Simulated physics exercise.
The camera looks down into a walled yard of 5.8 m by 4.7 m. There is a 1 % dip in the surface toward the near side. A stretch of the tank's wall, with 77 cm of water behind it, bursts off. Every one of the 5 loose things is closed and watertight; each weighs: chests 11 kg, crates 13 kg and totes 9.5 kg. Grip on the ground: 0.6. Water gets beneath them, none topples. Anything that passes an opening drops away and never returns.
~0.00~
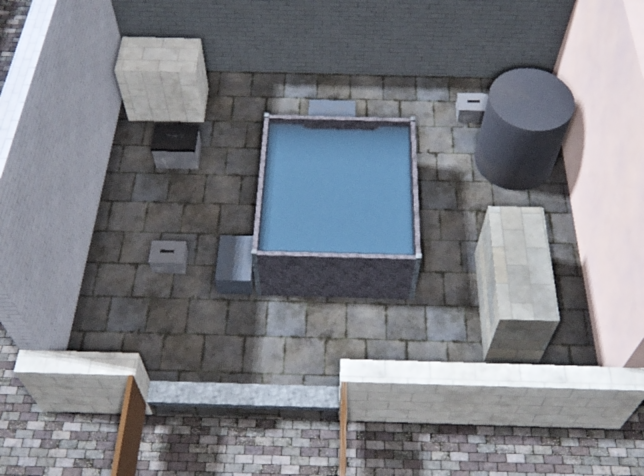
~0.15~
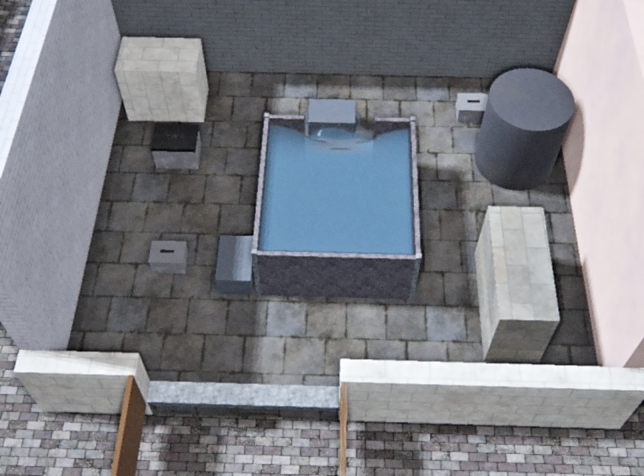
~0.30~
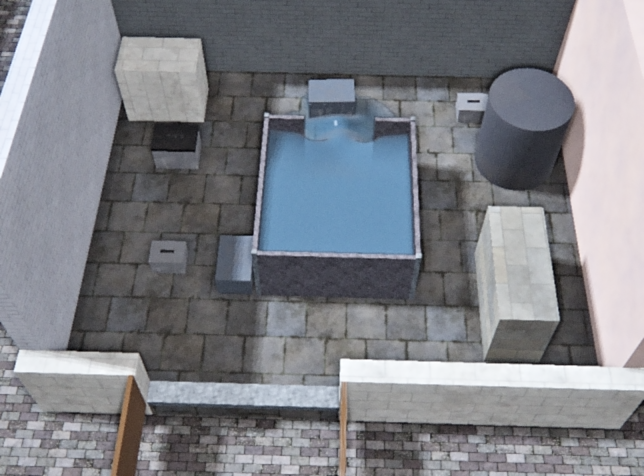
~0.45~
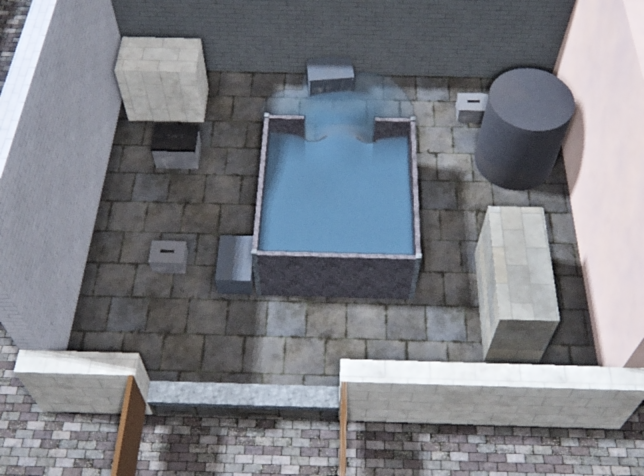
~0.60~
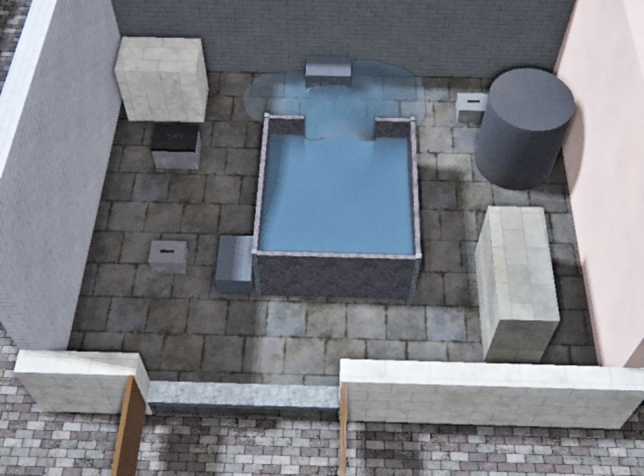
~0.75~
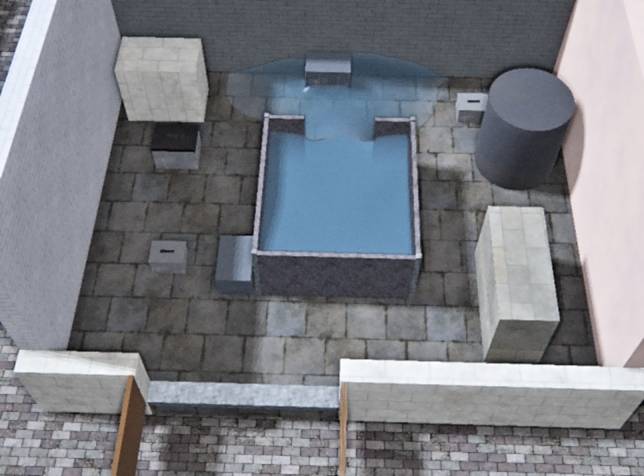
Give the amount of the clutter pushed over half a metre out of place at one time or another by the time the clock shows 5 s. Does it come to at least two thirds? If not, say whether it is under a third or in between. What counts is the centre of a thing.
Yes, two thirds or more.
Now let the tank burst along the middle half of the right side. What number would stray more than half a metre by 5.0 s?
Result: 0.
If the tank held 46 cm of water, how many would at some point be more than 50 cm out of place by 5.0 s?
That would give 3.
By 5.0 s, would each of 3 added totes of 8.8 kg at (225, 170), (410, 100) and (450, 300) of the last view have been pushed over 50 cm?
Reading them off in order: Clears the mark, clears the mark, not beyond.
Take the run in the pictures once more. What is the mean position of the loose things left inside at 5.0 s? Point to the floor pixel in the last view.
I'd put it close to (237, 280) in the last view.
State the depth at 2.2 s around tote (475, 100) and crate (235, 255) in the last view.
Depths: Near 4 cm, then near 0 cm.
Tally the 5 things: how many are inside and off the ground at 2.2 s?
Then: 1.
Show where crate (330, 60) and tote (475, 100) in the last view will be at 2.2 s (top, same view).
Roughly (227, 60), then roughly (470, 127).
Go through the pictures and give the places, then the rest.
The first picture shows a crate at (332, 112), on the bottom; a chest at (175, 137), on the bottom; 3.3 m2 under water; 0 of 5 have shifted.
The second picture shows a crate at (332, 111) rests on the ground; a chest at (175, 137), on the bottom; 3.8 m2 under water; 0 of 5 have shifted.
The third picture shows a crate at (332, 91) rests on the ground, 34 cm from its start; a chest at (175, 137) rests on the ground; 4.5 m2 under water; 1 of 5 have shifted.
The fourth picture shows a crate at (330, 68) rests on the ground, 76 cm from its start; a chest at (175, 137), on the bottom; water covers 5.5 m2; 1 of 5 have shifted.
The fifth picture shows a crate at (329, 65) rests on the ground, 80 cm from its start; a chest at (175, 137) rests on the ground; water covers 6.2 m2; 1 of 5 have shifted.
The sixth picture shows a crate at (328, 61) floats, 80 cm from its start; a chest at (175, 137), on the bottom; 6.6 m2 under water; 1 of 5 have shifted.
After 1.1 s 1 of 5 are over 50 cm from their spots; 1 afloat.
After 2.2 s 1 of 5 are over 50 cm from their spots; 1 afloat.
After 3.5 s 3 of 5 are over 50 cm from their spots; 2 afloat.
After 5.0 s 5 of 5 are over 50 cm from their spots, and 5 have been at some point; 2 afloat.
